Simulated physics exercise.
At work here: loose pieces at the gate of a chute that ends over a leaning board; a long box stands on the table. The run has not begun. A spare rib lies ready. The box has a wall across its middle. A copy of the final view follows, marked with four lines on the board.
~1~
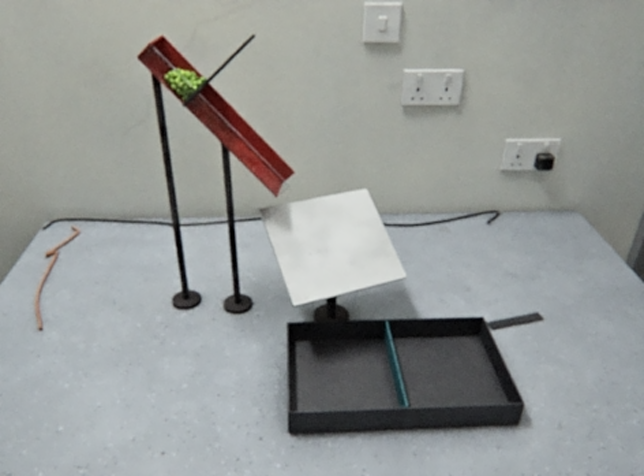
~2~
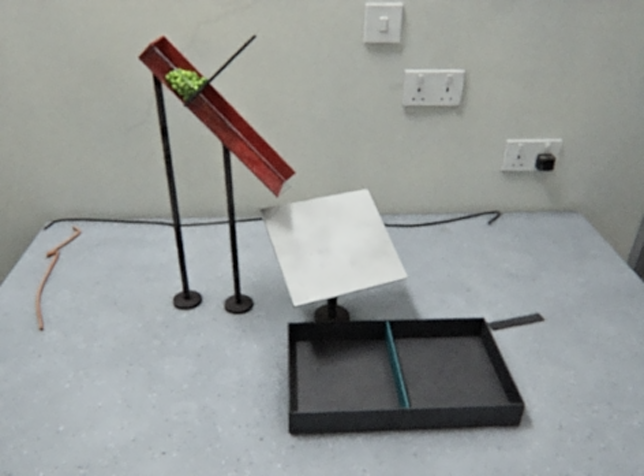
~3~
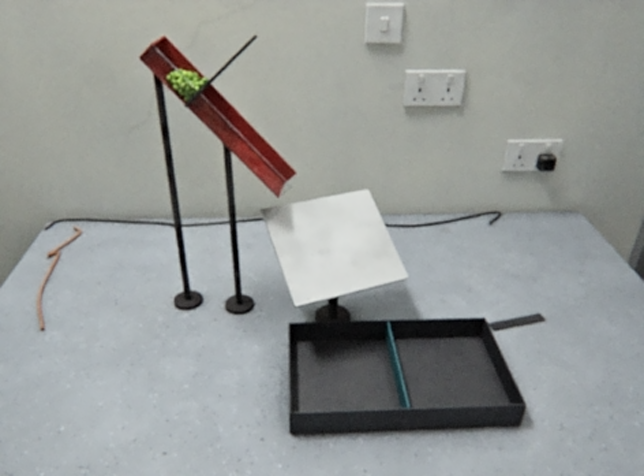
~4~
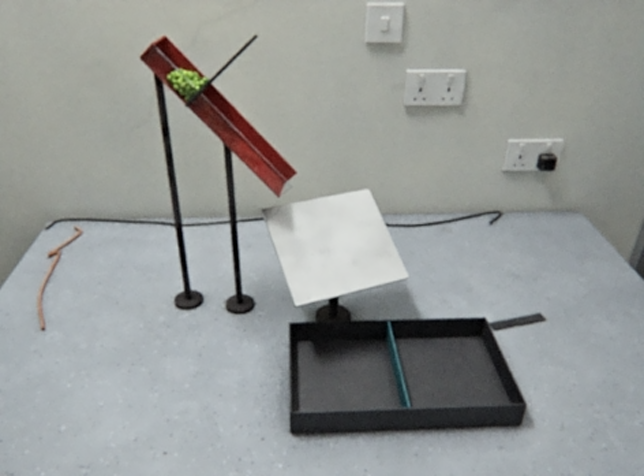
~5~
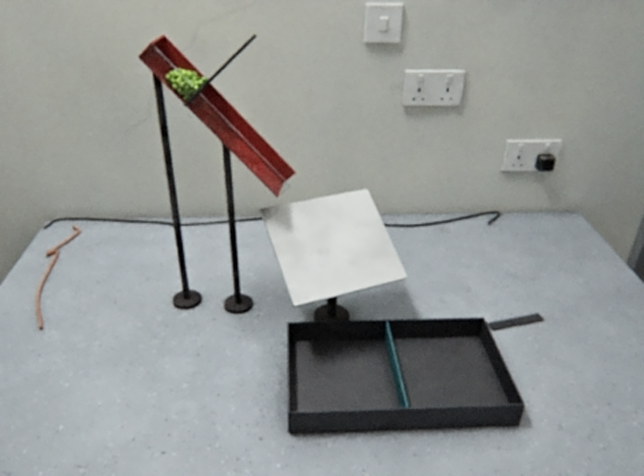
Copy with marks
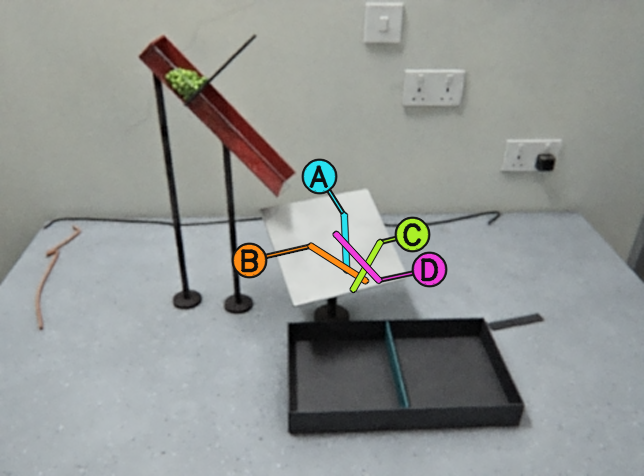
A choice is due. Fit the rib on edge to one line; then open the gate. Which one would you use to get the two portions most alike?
Choose D.
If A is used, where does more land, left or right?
The left half.
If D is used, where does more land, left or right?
Right.
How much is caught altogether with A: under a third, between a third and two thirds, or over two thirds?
Over two thirds.
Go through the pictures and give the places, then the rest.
The first picture shows load behind the gate near (186, 85), dried peas; lip of the chute near (280, 190), sloping fairly steeply.
The second picture shows middle of the board near (334, 243), tilted fairly steeply; middle of its low edge near (353, 291); of its high edge near (316, 199).
The third picture shows front corners of the box near (290, 413) and (526, 404); front end of its middle wall near (409, 409).
The fourth picture shows middle of the load near (188, 85); lip near (282, 190).
The fifth picture shows middle of the load near (187, 85); lip near (280, 190).
On the marked copy, line A from (344, 215) to (346, 270); line B from (310, 246) to (365, 280); line C from (380, 242) to (353, 289); line D from (336, 234) to (378, 280).
For line A, of what is caught, all but a few in the left half, only a few in the right.
For line B, of what is caught, none at all in the left half, the whole lot in the right.
For line C, of what is caught, all but a few in the left half, a small share in the right.
For line D, of what is caught, close to a third in the left half, close to two thirds in the right.
